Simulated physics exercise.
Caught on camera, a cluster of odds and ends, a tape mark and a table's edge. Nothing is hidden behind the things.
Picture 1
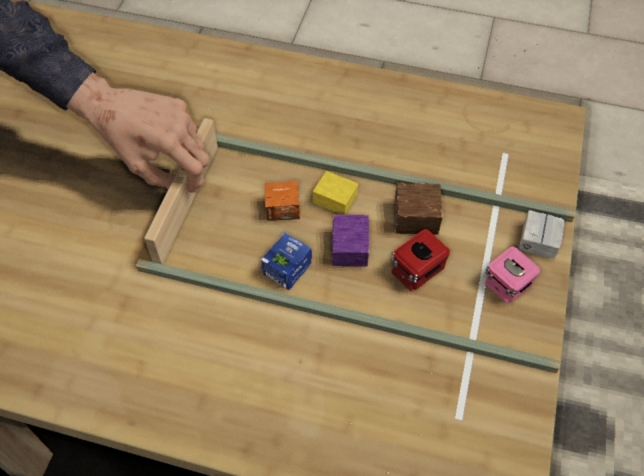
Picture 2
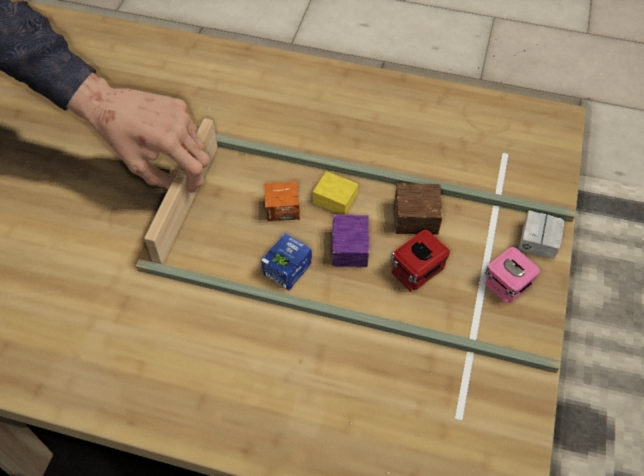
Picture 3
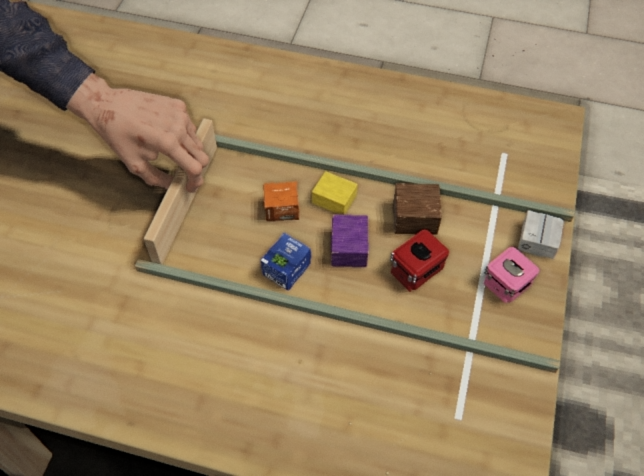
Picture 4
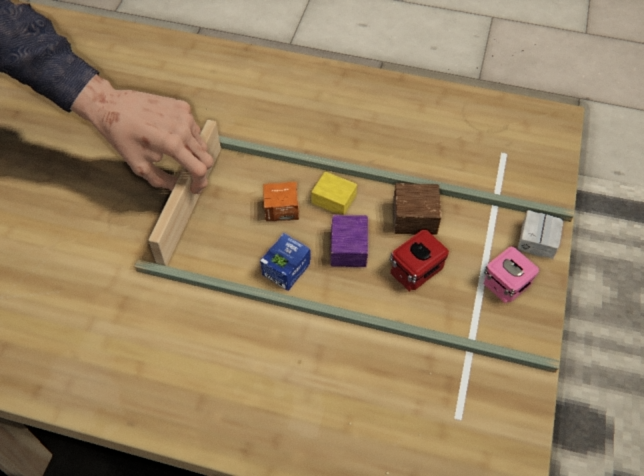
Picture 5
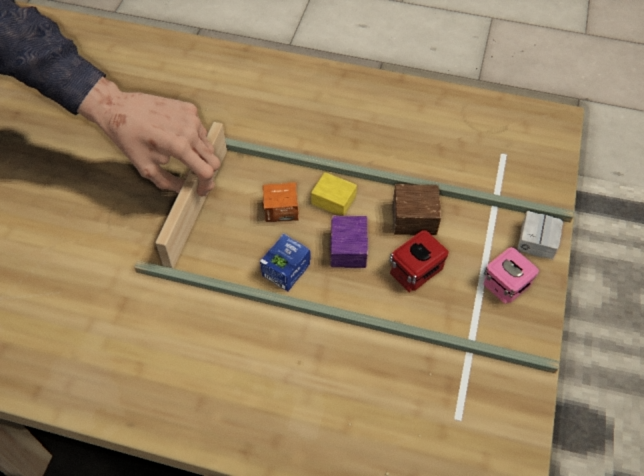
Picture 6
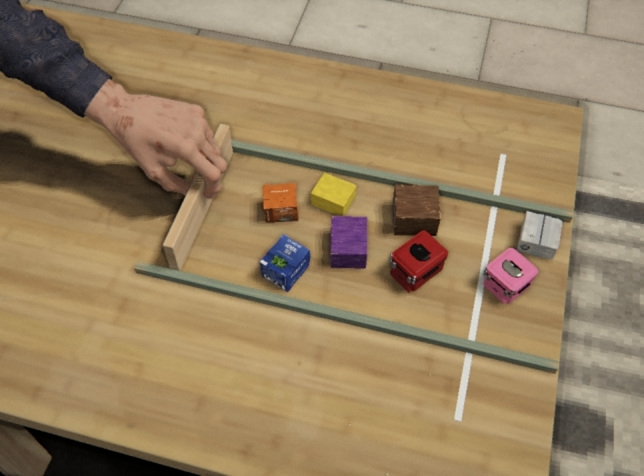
The footage shows a hand holding a wooden board at the left of a cluster of small colourful boxes and blocks between two green strips on a table, then sliding it slightly right while the objects stay still.
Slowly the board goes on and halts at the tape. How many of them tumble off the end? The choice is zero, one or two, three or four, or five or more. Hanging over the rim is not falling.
In the end the number that fall off is three or four.
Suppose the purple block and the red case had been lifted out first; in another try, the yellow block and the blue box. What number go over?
It would be 1 and 0.
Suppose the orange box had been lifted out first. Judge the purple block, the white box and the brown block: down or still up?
The purple block stays on; the white box comes down; the brown block survives.
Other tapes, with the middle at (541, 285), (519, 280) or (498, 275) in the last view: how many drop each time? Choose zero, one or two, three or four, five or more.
One after another: Five or more; more than four; three or four.
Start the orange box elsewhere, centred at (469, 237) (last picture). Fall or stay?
Then it drops off.
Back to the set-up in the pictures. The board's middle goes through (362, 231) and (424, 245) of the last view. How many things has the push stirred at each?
First 6, then 7.
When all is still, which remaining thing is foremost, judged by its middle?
That is the brown block.
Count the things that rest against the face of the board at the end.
In contact: 3.
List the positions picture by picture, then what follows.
In the first frame, white box (542, 235); pink case (511, 276); red case (420, 260); board (184, 189); tape (485, 271).
In the second frame, pink case (511, 276); purple block (350, 241).
In the third frame, red case (419, 261); board (183, 190).
In the fourth frame, white box (540, 235); orange box (281, 202).
In the fifth frame, pink case (510, 276); brown block (416, 210).
In the sixth frame, white box (540, 236); pink case (510, 276); red case (418, 262); board (201, 195); tape (483, 272).
Soon after, none off yet; white box at rest near (540, 236); pink case at rest near (510, 276); red case at rest near (418, 262).
Then, none off yet; white box at rest near (540, 236); pink case at rest near (510, 276); red case moved about its own width near (450, 265).
Further on, none off yet; white box moving near (545, 236); pink case moved about its own width near (564, 283); red case moved well along near (525, 282).
At rest, the number that fall off is three or four; fallen, red case, pink case and white box.
